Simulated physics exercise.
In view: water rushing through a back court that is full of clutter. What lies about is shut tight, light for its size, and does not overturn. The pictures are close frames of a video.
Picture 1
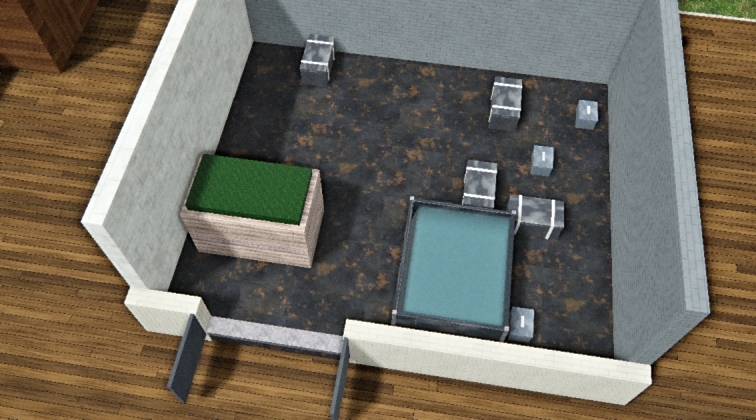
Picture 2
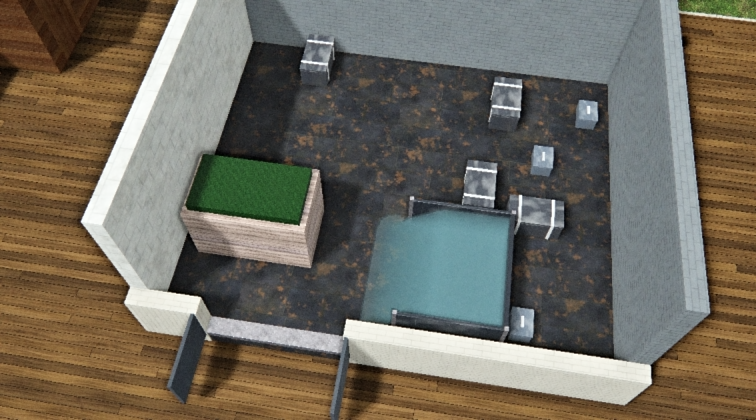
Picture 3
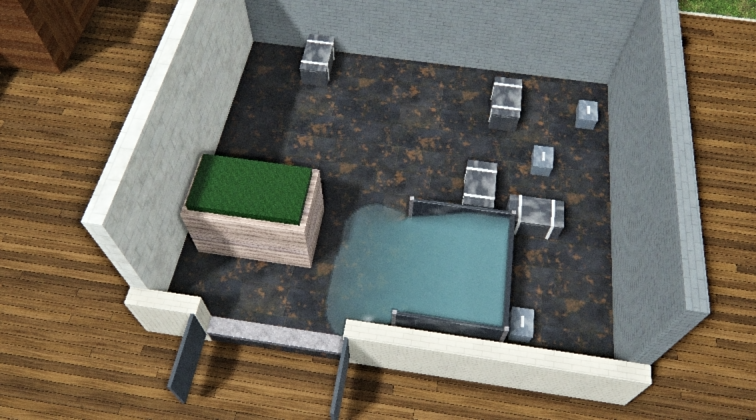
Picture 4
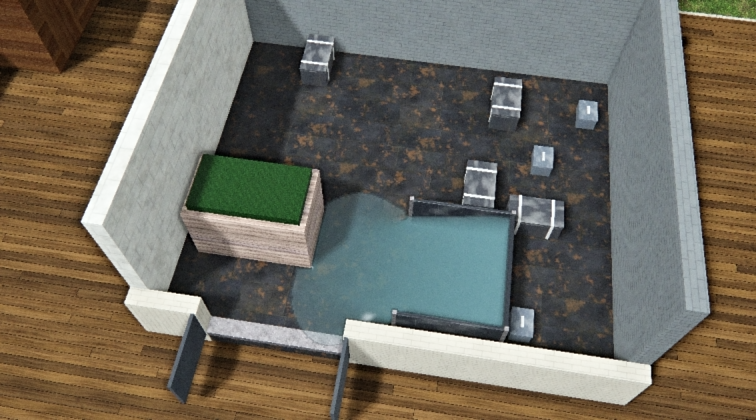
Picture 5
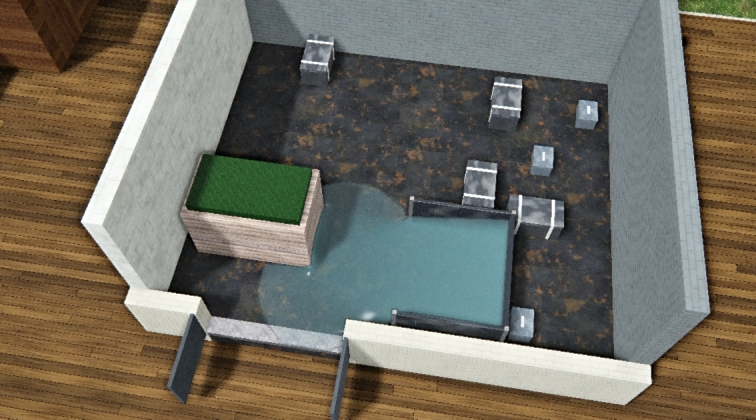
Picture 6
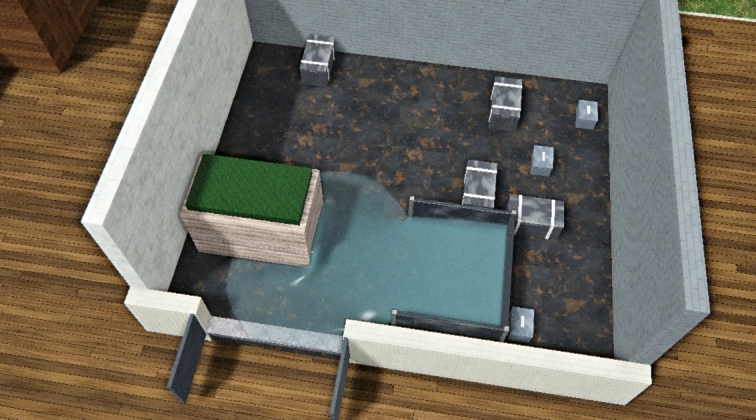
The clip opens on a walled court scattered with grey blocks, with a square of blue-green water held at the lower right. The water pours out leftward in a rounded sheet across the dark floor, then reaches the green-topped brick block and spreads around its base and along the doorway, while the blocks stay still.
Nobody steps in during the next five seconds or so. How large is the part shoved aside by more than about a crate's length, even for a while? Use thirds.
That comes to under a third.
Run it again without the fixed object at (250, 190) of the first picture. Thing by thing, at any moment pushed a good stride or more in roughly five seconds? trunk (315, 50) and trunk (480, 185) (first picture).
One after the other: Shifted that much, less than that.
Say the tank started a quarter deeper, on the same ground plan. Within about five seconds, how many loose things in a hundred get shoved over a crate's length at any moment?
I make it 10 per cent.
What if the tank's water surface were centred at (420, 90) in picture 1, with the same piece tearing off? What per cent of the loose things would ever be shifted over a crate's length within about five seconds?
Close to 30 %.
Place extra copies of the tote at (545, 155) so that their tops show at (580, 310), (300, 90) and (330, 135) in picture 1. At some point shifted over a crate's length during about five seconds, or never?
In that order: Never so far, yes, shifted that much.
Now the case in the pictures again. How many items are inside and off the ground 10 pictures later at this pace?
That makes 0.
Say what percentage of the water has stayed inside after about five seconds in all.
Close to 66 %.
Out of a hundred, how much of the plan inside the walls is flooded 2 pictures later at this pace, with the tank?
I make it 30 per cent.
A moment on, 0 of 7 are well off their spots; 0 afloat.
Next, 0 of 7 are well off their spots; 0 afloat.
Later, 0 of 7 are well off their spots; 0 afloat.
In the end, 0 of 7 are well off their spots, and 0 have been at some point; 1 afloat.
